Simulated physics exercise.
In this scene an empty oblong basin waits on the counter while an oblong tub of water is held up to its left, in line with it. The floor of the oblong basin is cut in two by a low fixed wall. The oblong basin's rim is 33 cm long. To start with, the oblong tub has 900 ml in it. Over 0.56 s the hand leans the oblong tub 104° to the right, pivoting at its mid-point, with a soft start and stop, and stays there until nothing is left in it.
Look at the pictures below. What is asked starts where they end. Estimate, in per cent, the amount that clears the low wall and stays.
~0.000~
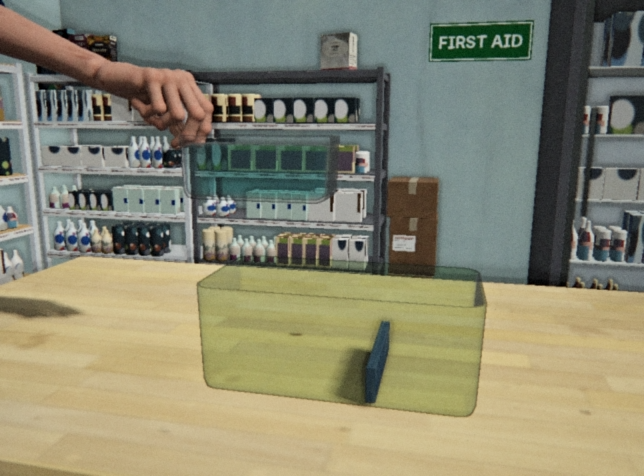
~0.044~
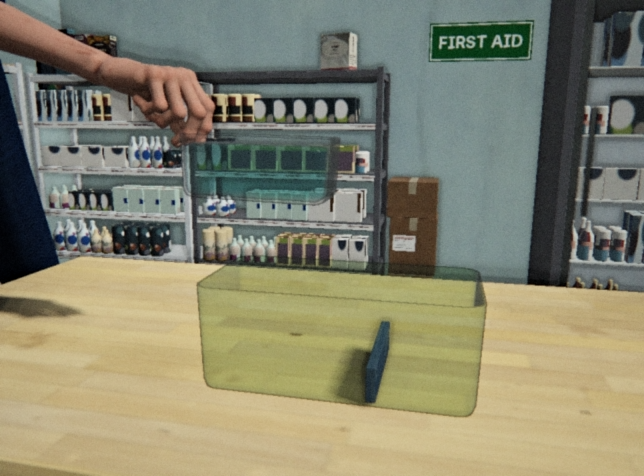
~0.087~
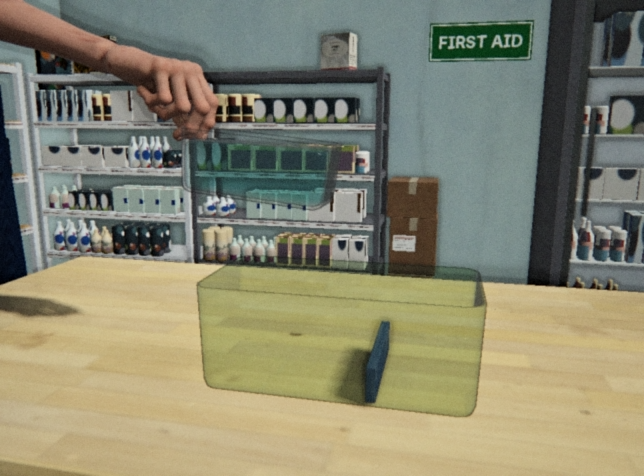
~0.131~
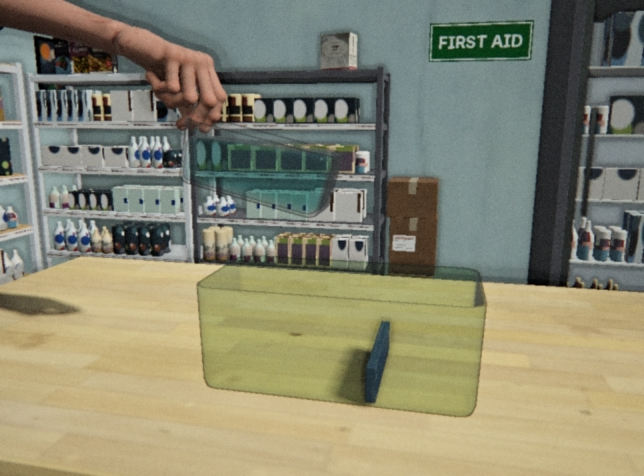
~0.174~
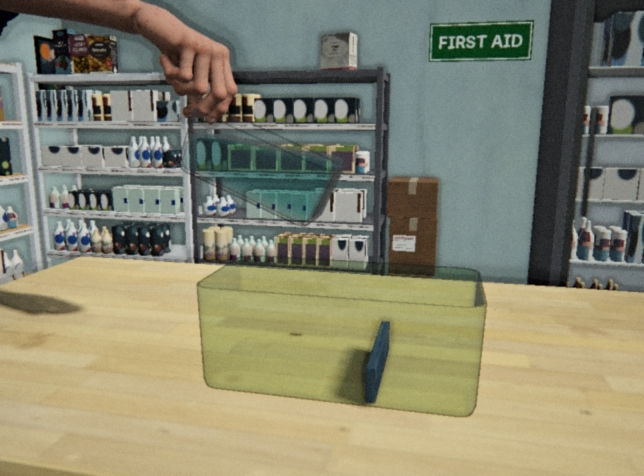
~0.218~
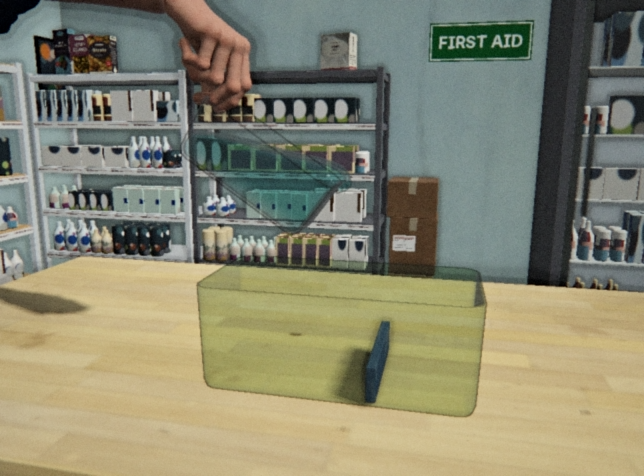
Roughly 38 percent.
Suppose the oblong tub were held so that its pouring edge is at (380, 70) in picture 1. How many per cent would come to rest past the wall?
In that case roughly 65 per cent.
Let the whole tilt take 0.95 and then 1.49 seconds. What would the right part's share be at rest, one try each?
Respectively 55 and 65 %.
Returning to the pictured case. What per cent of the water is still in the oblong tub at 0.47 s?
Around 14 in a hundred.
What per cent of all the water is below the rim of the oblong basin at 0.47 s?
Fraction in basin: Approx. 56%.
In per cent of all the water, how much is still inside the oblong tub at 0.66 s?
Near 3 percent, more or less.
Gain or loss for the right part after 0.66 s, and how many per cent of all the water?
Its share increases, some 4 in a hundred.
By 0.47 s the tilt is 98° and 14 per cent is still to pour, 25 is left of the wall and 30 right of it.
By 0.66 s the tilt is 104° and 3 per cent is still to pour, 50 is left of the wall and 34 right of it.
By 0.85 s the tilt is 104° and 0 per cent is still to pour, 57 is left of the wall and 37 right of it.
By 1.06 s the tilt is 104° and 0 per cent is still to pour, 59 is left of the wall and 38 right of it.
At rest 59 per cent lies left of the wall, 38 right of it and 3 outside.
